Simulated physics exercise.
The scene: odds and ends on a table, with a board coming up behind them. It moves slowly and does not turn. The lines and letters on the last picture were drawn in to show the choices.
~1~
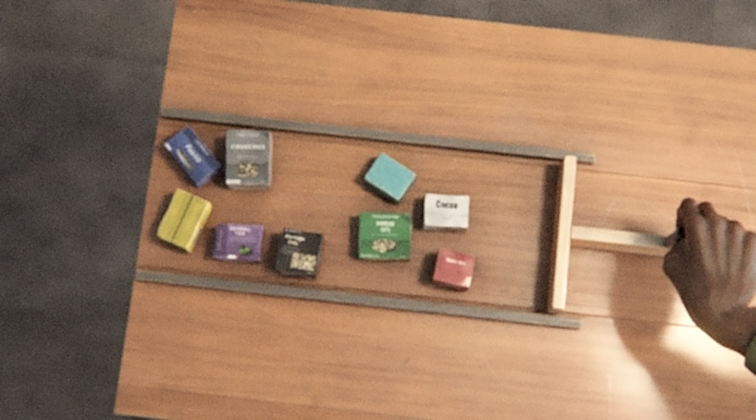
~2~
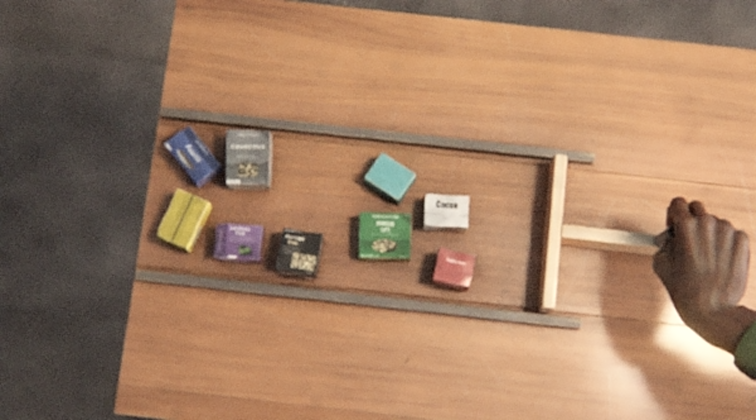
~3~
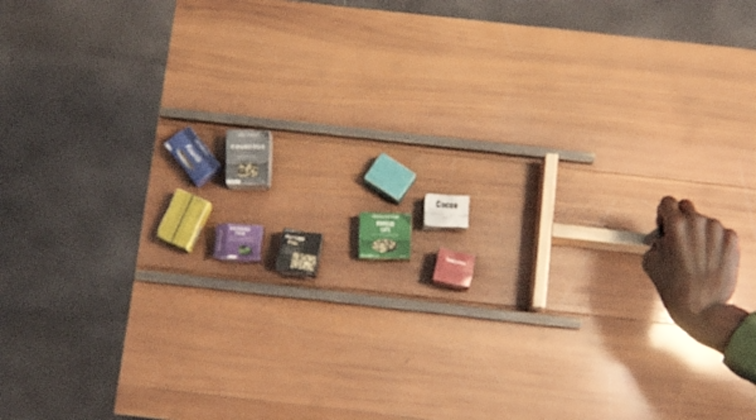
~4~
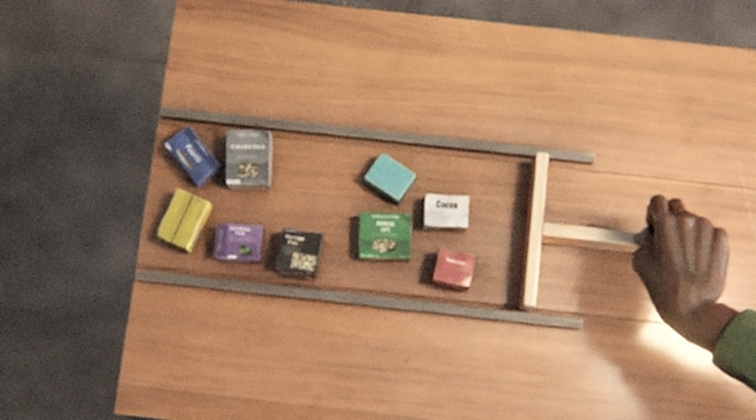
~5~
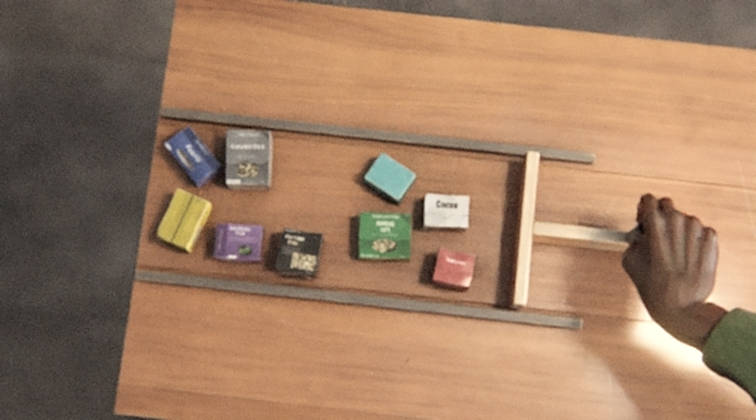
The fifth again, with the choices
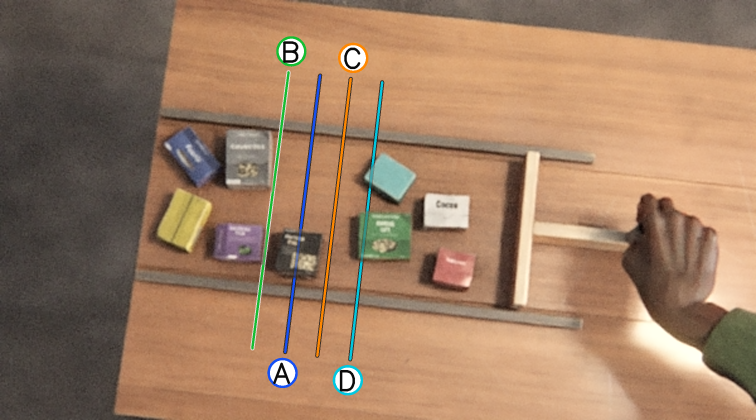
A hand gripping a handle slowly pushed a wooden board straight to the left between two rails on a table, closing some of the gap to the small colourful boxes and packets, which stayed still.
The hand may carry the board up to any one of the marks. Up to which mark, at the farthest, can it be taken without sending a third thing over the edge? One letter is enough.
At B, and not beyond.
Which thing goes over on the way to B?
The purple packet.
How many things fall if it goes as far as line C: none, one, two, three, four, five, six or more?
By then, none.
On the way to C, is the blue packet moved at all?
No.
On the copy, A at (303, 211); B at (271, 207); C at (334, 214); D at (367, 218).
On B. First, board (434, 217); red box (403, 265); turquoise block (376, 172).
Then, board (341, 207); yellow box (151, 210); purple packet (176, 243).
Finally, board (273, 199); purple packet over the edge; yellow box (145, 207); one fallen.
By contrast, A is within the limit but short; C is within the limit but short; D is within the limit but short.
